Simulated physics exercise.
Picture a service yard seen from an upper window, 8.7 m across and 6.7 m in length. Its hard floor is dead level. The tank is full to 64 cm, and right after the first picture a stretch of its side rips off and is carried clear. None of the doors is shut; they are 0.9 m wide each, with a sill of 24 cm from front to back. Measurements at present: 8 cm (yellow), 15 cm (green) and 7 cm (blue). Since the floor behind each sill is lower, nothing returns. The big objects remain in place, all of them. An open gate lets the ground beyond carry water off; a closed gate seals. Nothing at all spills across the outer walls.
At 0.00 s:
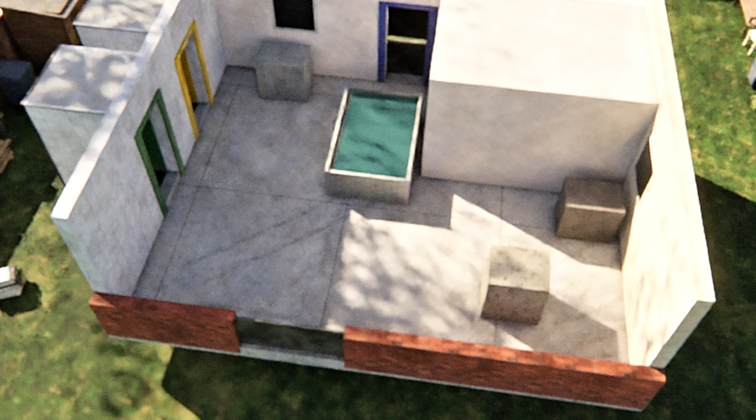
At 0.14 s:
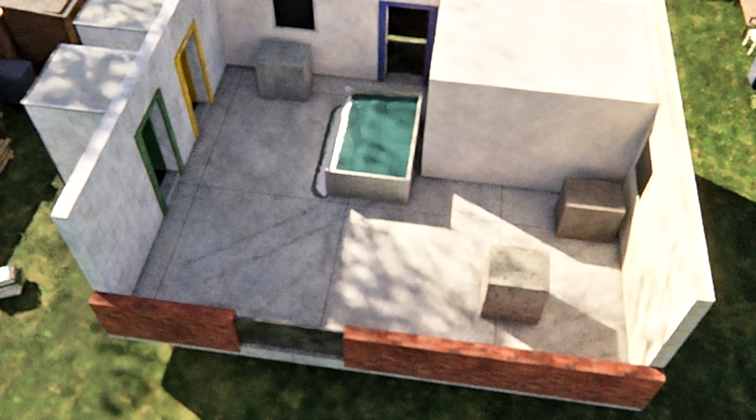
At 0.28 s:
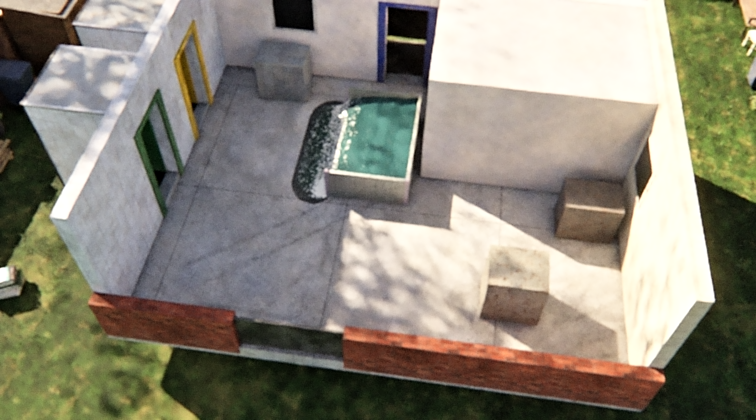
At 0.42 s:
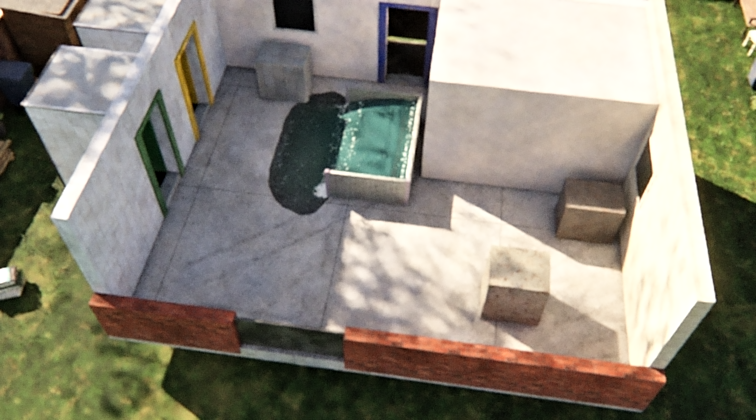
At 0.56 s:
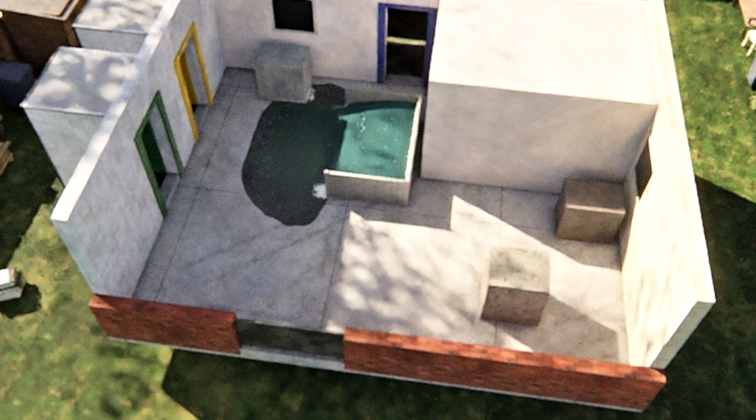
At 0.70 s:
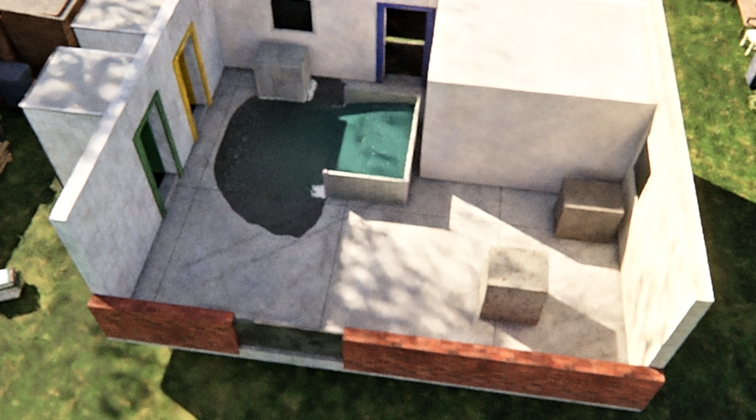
Teal water fills a pale open-topped tank near the back of a grey walled yard, seen from high above by a camera that stays still. A green door and a yellow door stand on the left, a blue one behind the tank, with pale blocks on the floor and low red walls in front. The tank's left side opens, and water pours out, foaming at first, and spreads leftward in a widening dark, rounded sheet.
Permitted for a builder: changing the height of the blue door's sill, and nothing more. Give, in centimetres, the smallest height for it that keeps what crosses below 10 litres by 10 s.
Close to 8 cm is just enough.
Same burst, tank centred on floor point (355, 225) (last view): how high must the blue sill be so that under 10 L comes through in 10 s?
A minimum of about 6.5 cm.
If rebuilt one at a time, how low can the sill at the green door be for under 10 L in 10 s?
The green door needs around 20 cm.
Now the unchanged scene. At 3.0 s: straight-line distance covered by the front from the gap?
Near 5.4 metres, give or take.
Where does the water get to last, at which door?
Door: Blue.
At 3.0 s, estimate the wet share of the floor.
Around 40 per cent of the free floor.
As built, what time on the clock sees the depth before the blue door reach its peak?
Near 6.5 s.
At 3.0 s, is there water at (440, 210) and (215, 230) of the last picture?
Untouched, awash.
After 1.4 s water covers 30 % of the floor, deepest (34 cm) near (193, 146); it has not reached the blue door.
After 3.0 s water covers 40 % of the floor, deepest (29 cm) near (122, 320); 2 cm at the blue door, 0 litres in over its 7 cm sill.
After 10.0 s water covers 90 % of the floor, deepest (8 cm) near (122, 320); 7 cm at the blue door, 16 litres in over its 7 cm sill.
At the blue door as built, the water arrived by 2.2 s and peaked near 10 cm at 6.4 s.
Run again over the same 10 s with other heights there, 20 litres in over 6.5 cm, 5 litres over 9 cm. The limit of 10 litres is kept from about 8 cm up.
